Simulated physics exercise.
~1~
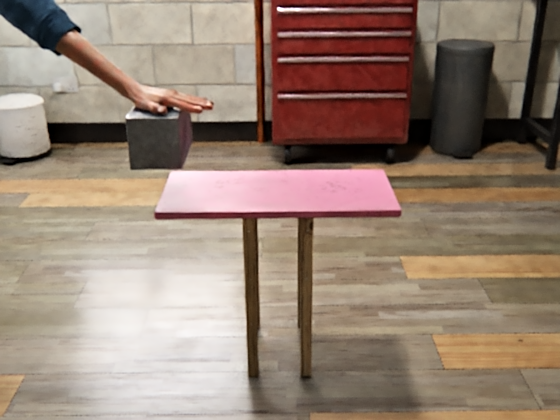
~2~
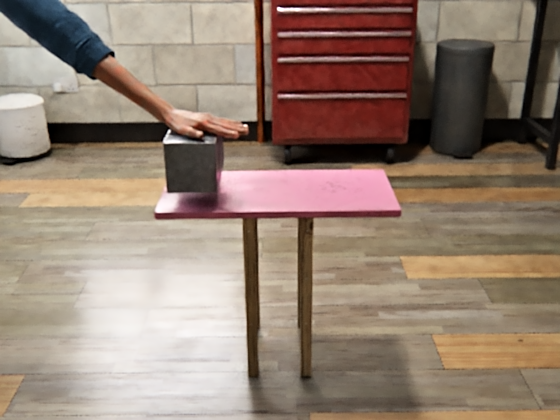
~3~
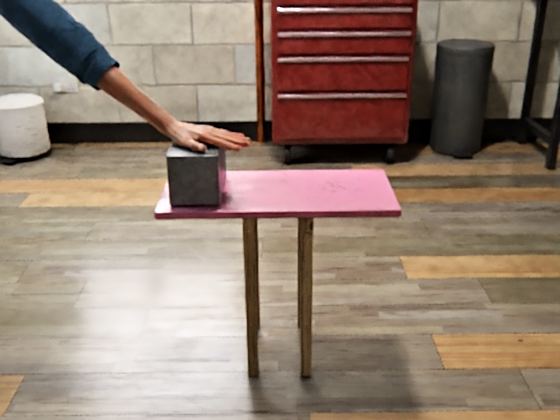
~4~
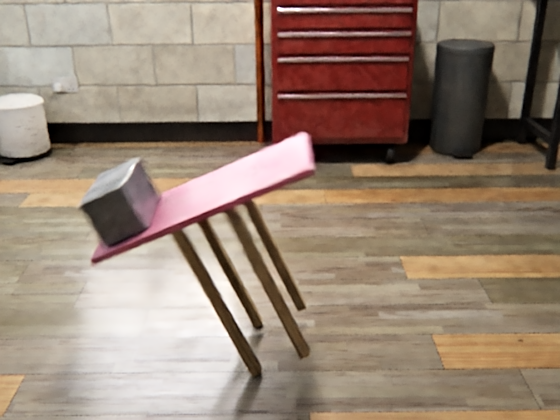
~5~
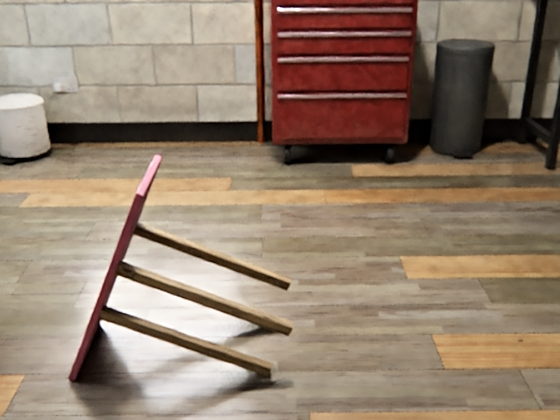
We see a hand lower a dark grey block onto the left end of a small pink table with wooden legs and let go. The table tips over to the left with the block and ends on its side, the block no longer in view.
